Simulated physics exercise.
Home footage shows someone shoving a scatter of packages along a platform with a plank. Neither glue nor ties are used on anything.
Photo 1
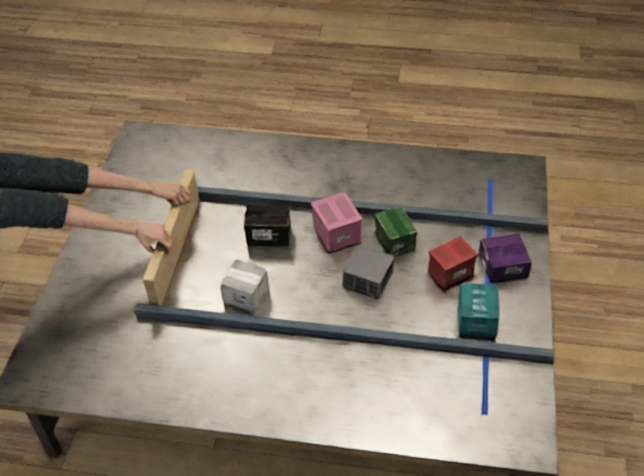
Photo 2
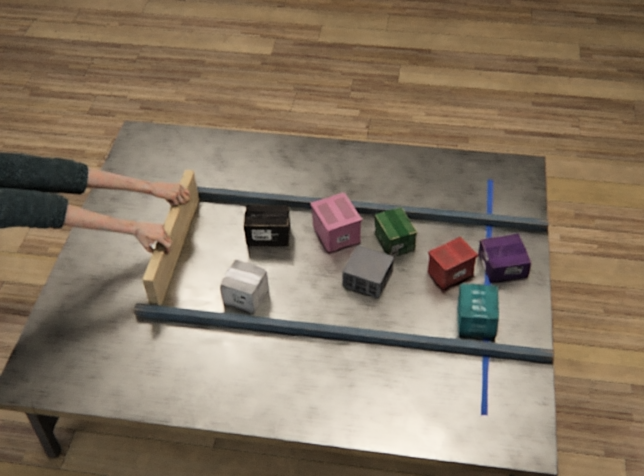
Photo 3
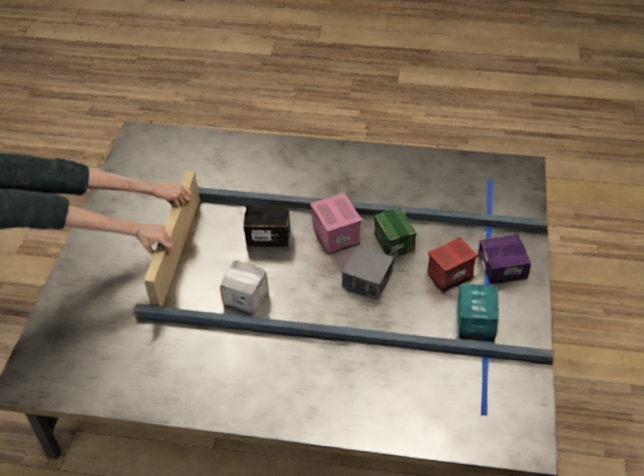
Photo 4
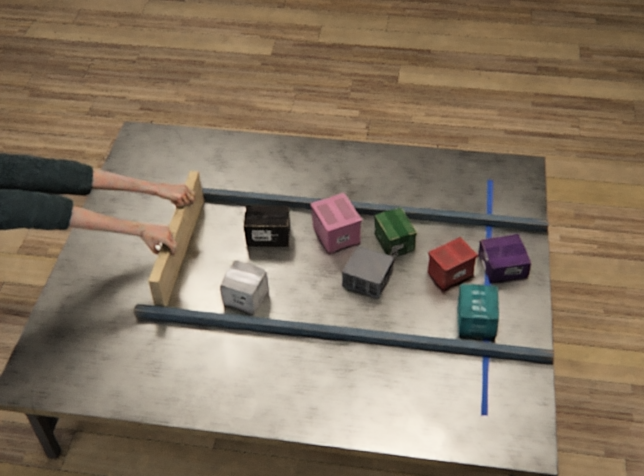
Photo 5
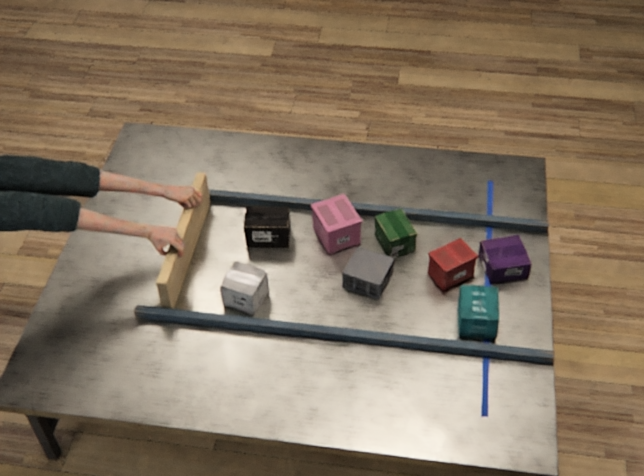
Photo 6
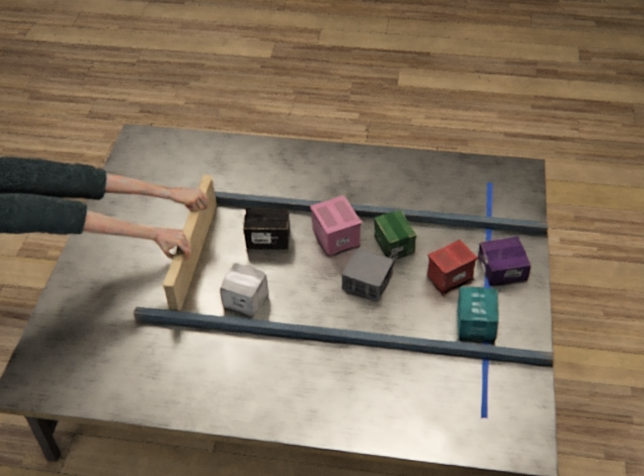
Two hands in dark sleeves grip a wooden plank at the left of a grey table on a wood floor, seen from above at a slant. Between two dark rails sit black, white, pink, grey, green, red, turquoise and purple boxes, with a blue tape line crossing at the right. The hands slide the plank slightly rightward while the boxes and camera stay still.
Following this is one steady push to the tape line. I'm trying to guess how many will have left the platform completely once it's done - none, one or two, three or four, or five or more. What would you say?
You'd find the ones that came down come in at a three or four here.
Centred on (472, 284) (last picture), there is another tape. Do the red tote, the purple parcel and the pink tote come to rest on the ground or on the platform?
Per object: Red tote stays, purple parcel goes, pink tote stays.
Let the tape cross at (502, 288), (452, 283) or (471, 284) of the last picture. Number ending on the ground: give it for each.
The counts come to 5, then 2, then 2.
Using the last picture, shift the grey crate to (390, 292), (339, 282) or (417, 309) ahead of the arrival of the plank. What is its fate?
Well, one by one, it is safe, is safe and is safe.
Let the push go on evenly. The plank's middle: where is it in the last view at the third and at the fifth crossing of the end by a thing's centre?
At (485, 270) for the third, at (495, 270) for the fifth.
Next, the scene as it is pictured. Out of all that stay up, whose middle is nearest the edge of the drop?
Turquoise parcel.
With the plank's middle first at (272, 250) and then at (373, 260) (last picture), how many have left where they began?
I get 3 at the one place and 6 at the other.
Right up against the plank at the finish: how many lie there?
Contact count: 3.
A little later, none off yet; purple parcel at rest near (504, 261); turquoise parcel at rest near (478, 314); red tote at rest near (451, 266).
Next, none off yet; purple parcel shifted a little near (524, 263); turquoise parcel at rest near (478, 314); red tote at rest near (451, 267).
When it is over, the number that fall off is three or four; down, pink tote, green parcel, red tote and purple parcel.
